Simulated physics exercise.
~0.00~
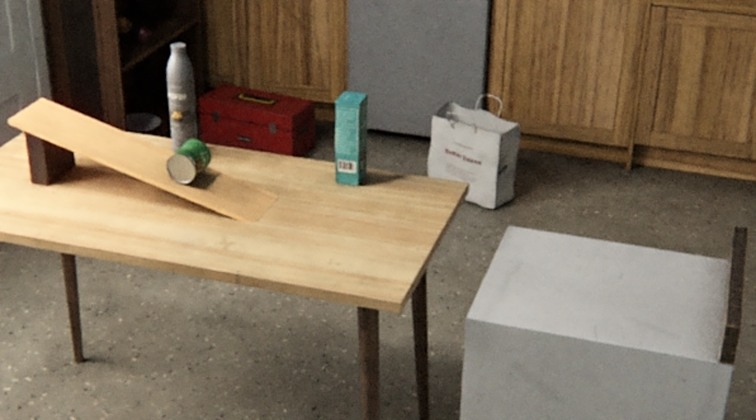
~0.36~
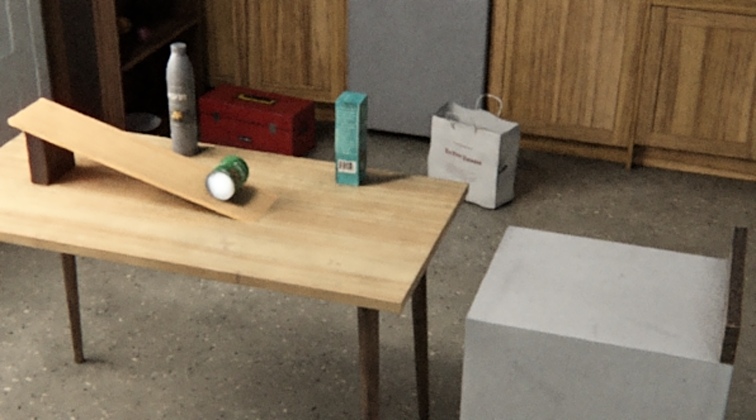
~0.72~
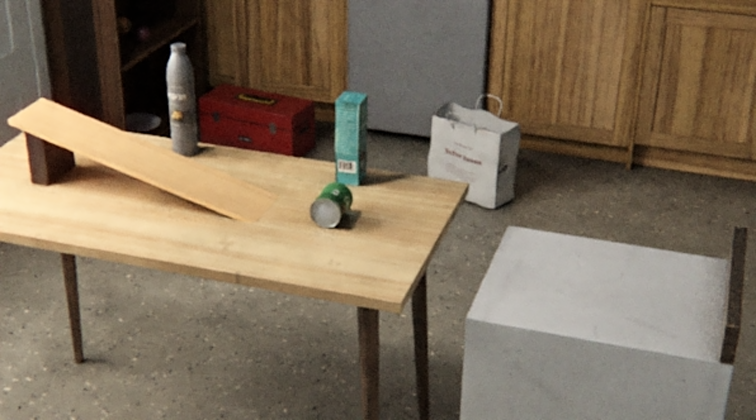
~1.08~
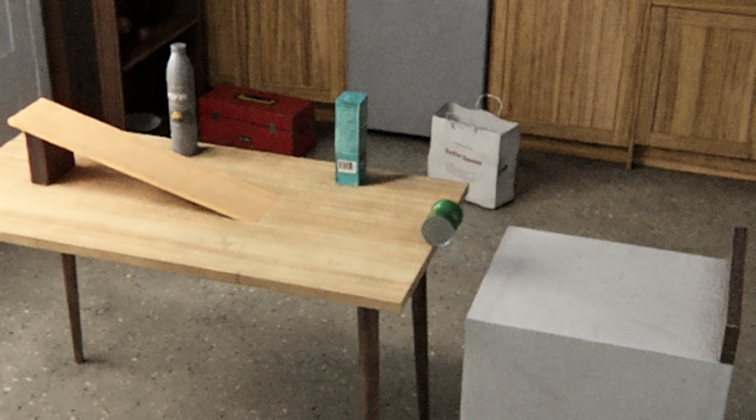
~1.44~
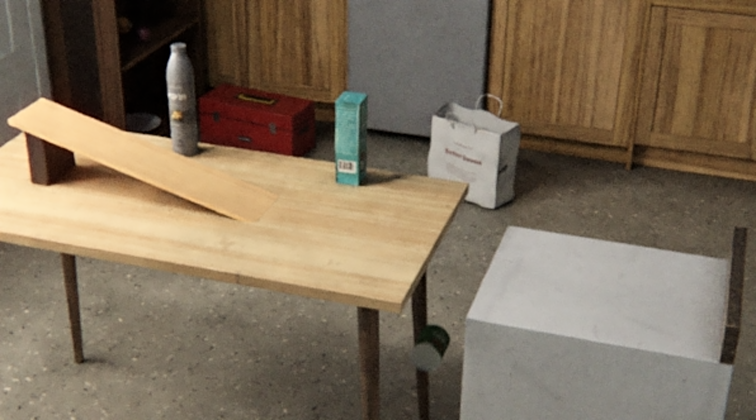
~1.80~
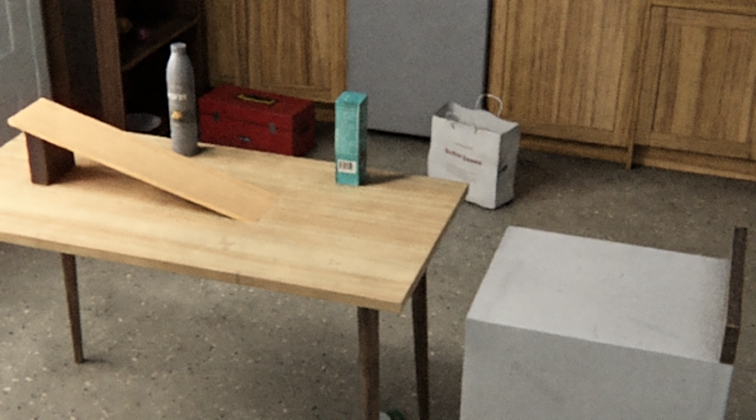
In a room with wooden cabinets, a green tin rolled down a wooden ramp and across a table, passing a grey bottle and a turquoise carton, then went off the right edge and dropped into the gap before the pale block, ending up down below.
